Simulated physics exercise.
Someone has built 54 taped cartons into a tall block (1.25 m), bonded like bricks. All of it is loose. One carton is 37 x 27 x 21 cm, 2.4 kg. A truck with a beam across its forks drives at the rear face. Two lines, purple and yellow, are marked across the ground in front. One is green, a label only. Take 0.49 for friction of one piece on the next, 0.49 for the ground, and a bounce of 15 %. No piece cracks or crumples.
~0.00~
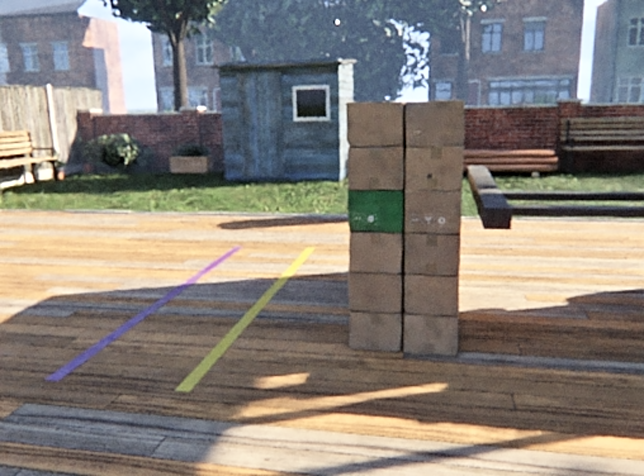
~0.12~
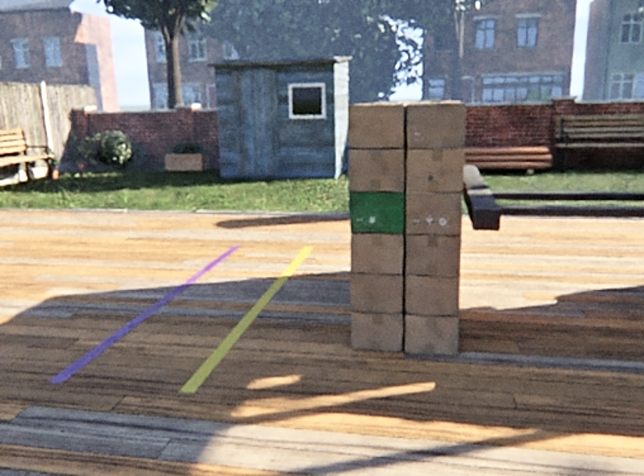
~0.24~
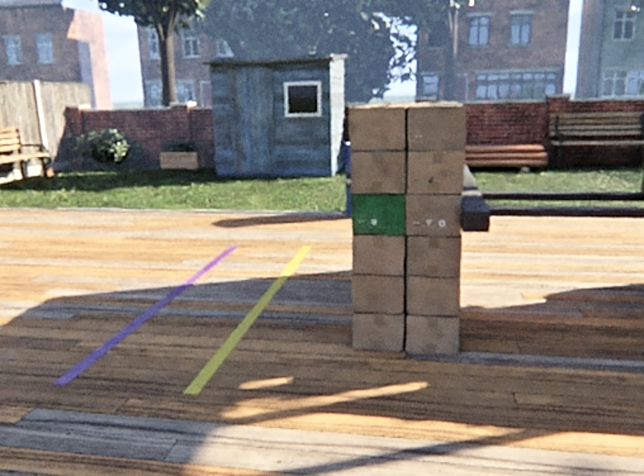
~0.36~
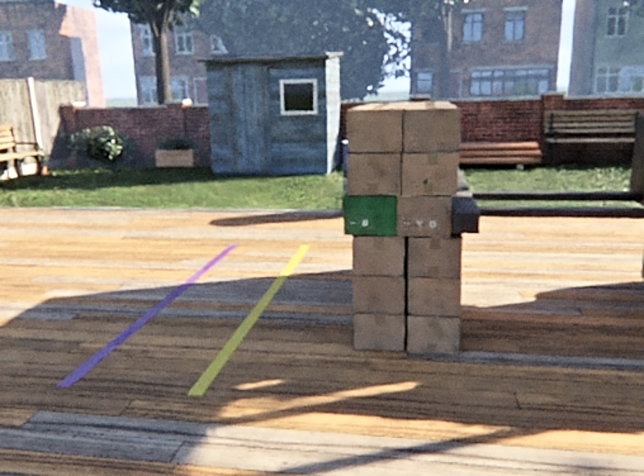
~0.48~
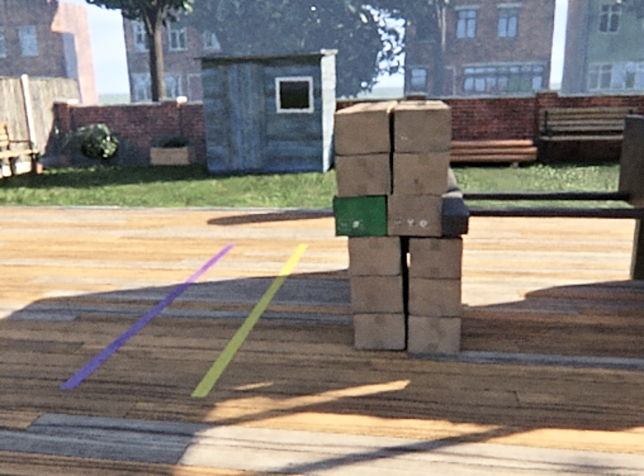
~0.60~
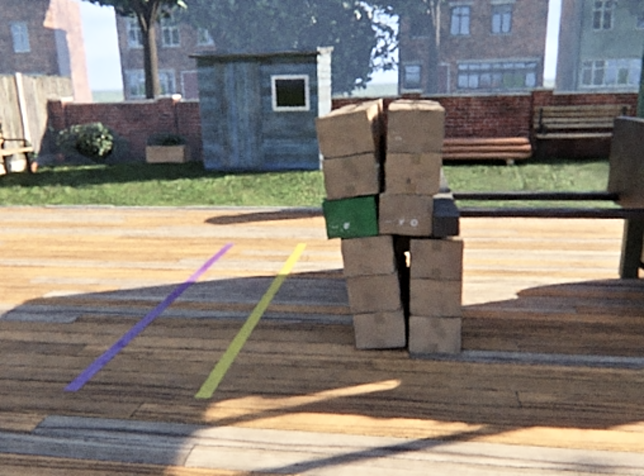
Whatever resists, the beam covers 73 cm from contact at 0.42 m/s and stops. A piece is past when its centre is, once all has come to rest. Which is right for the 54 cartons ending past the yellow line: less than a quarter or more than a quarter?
It comes to upwards of a quarter.
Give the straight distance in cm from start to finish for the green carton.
Green 120.
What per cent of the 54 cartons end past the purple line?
Near 15 per cent.
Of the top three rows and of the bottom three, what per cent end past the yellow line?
Top 60, bottom 0 per cent.
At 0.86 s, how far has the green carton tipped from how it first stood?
About 20°.
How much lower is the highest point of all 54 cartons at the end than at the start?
About 35 cm.
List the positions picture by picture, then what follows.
In the first frame (we follow the side turned to the camera; the camera moves round a little), beam (496, 219) 9 cm from the stack; purple line, near end, (104, 342); yellow line, near end, (219, 350); green carton (375, 212); no piece has moved.
The second frame shows beam (485, 220) 42 mm from the stack; green carton (377, 213).
The third frame shows beam (474, 222) 8 mm in; green carton (378, 215).
The fourth frame shows beam (464, 223) 59 mm in; green carton (369, 216) displaced 52 mm; 29 stirred so far.
The fifth frame shows beam (454, 225) 11 cm in; green carton (360, 217) displaced 11 cm; 39 stirred so far.
The sixth frame shows beam (445, 226) 16 cm in; purple line, near end, (115, 349); yellow line, near end, (231, 354); green carton (350, 219) tipped 7°; 41 stirred so far.
Around 0.86 s, none of the 54 cartons past the yellow line, 47 disturbed; green carton tipped 18°.
Around 1.18 s, 5 of the 54 cartons past the yellow line; green carton tipped 41°, 18 cm lower.
Around 1.46 s, 14 of the 54 cartons past the yellow line; green carton on its side.
Around 2.12 s, 18 of the 54 cartons past the yellow line; green carton on its side.
Finally (4.2 s), 19 of the 54 cartons past the yellow line; green carton on its side. That is 35 per cent. Seen by the last camera, middles, green carton near (208, 314).
